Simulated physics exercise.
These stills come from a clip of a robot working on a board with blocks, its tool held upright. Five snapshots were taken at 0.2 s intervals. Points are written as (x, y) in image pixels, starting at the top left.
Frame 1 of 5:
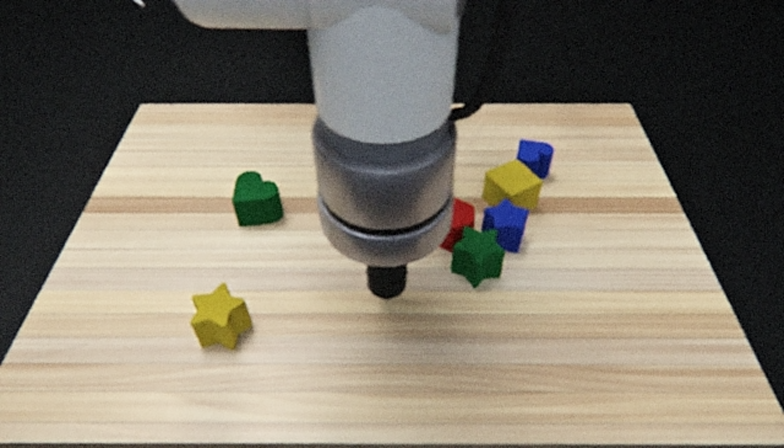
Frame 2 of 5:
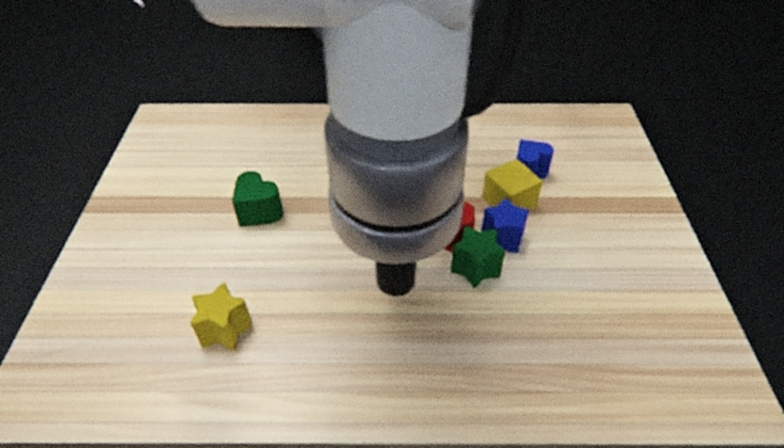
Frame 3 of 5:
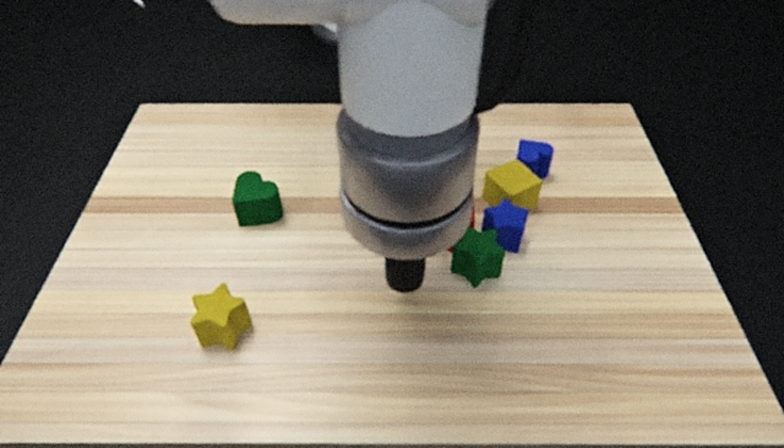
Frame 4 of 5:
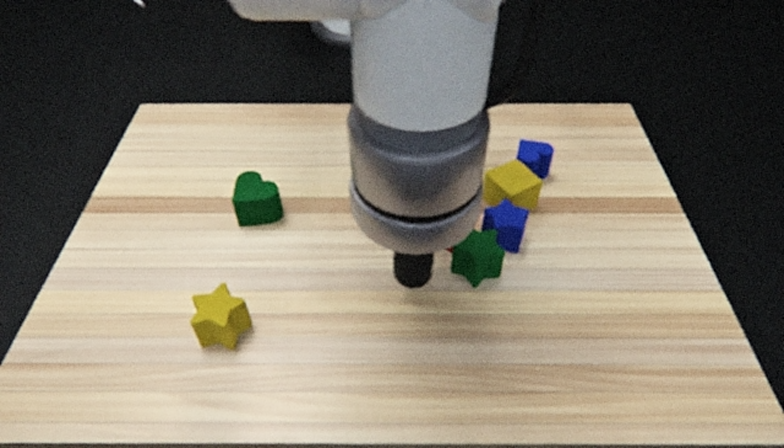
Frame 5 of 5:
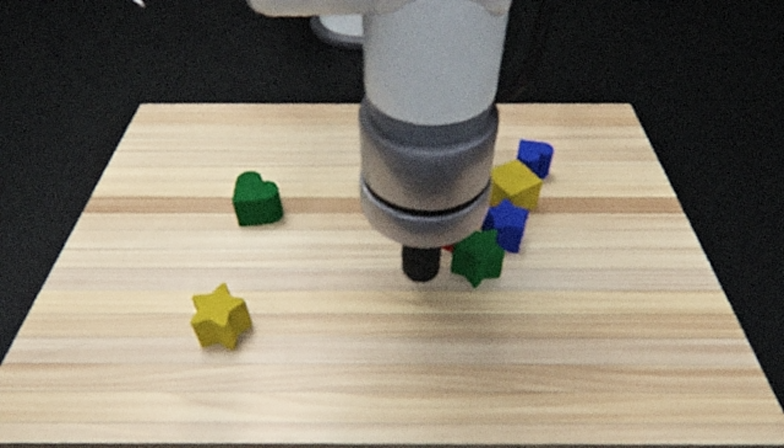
A robotic arm with a dark cylindrical tip moves slightly rightward and a little away over a wooden board, passing in front of a red block beside a green star, while the scattered blue, yellow, green and red blocks stay essentially still.
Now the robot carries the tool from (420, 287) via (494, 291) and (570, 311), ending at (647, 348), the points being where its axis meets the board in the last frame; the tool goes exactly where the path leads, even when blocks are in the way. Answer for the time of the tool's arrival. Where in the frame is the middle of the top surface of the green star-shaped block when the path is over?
Expect it around (517, 241).
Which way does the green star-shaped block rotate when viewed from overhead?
It turns counter-clockwise.
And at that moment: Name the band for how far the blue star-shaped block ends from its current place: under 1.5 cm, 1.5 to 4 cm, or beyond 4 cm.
Result: Under 1.5 cm.
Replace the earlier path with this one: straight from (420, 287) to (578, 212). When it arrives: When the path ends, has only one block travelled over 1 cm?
Short answer: No.
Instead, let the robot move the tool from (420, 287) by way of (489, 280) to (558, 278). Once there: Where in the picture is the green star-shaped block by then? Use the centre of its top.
For the centre of its top, I'd go with (564, 226).
On the path given first. One third of the way, tool (499, 274); green star-shaped block (508, 240), turned 25° anticlockwise; blue star-shaped block (510, 210).
Two thirds of the way, tool (578, 294); green star-shaped block (517, 241), turned 45° anticlockwise; blue star-shaped block (510, 210).
At the end, tool (657, 330); red hexagonal block not moved; green star-shaped block (517, 241), turned 45° anticlockwise; blue star-shaped block (510, 210).
